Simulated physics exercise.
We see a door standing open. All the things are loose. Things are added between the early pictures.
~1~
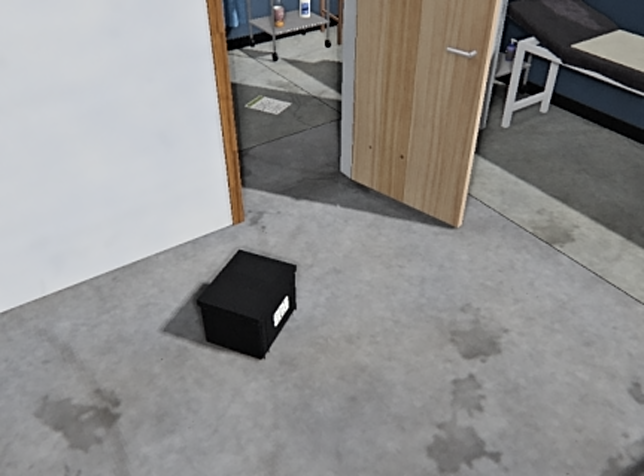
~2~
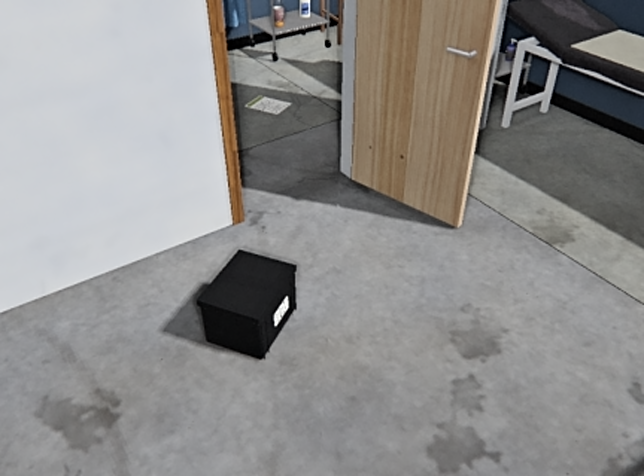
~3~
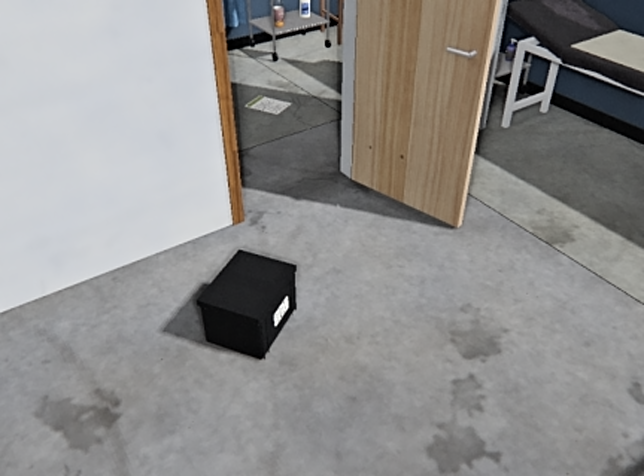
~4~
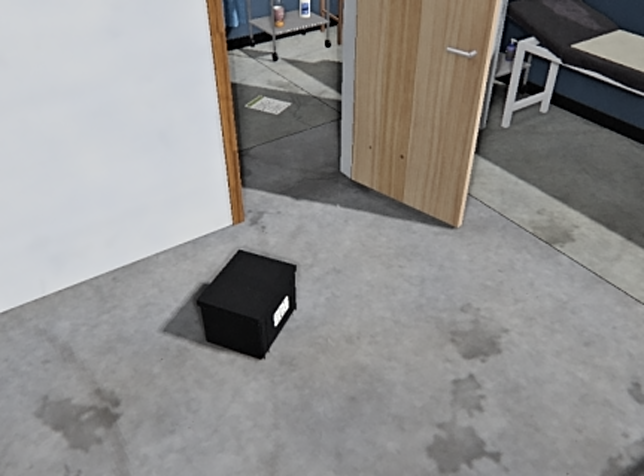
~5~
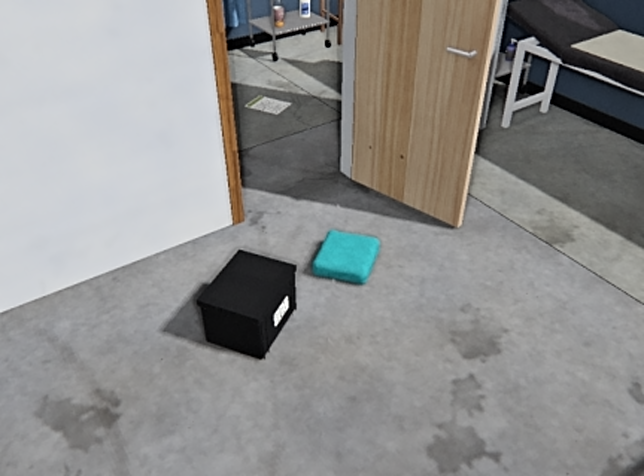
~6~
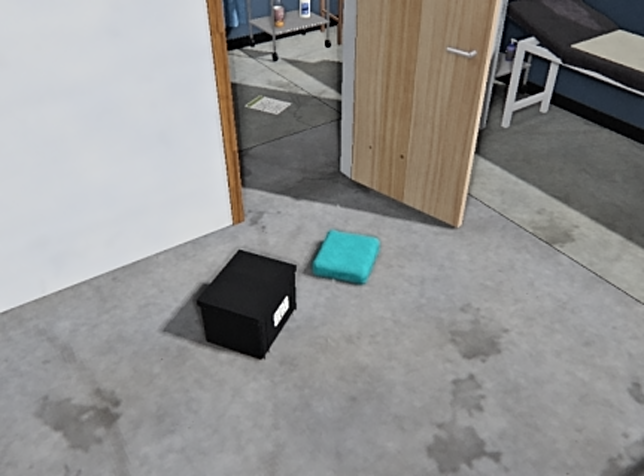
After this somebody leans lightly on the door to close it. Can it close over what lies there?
Here the door shuts.
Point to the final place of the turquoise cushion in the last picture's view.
Near (279, 264).
Then, 0.80 s past the last view, door at 76°.
Then, 1.20 s past the last view, door at 56°; turquoise cushion displaced a little near (326, 261).
Then, 1.50 s past the last view, door at 42°; turquoise cushion displaced about its own width near (299, 264).
Then, 1.90 s past the last view, door at 23°; turquoise cushion displaced about its own width near (279, 264).
Finally, door at 0°; moved from the start, turquoise cushion; black tote still in place. Final places as the last picture's camera would see them, turquoise cushion near (279, 264).
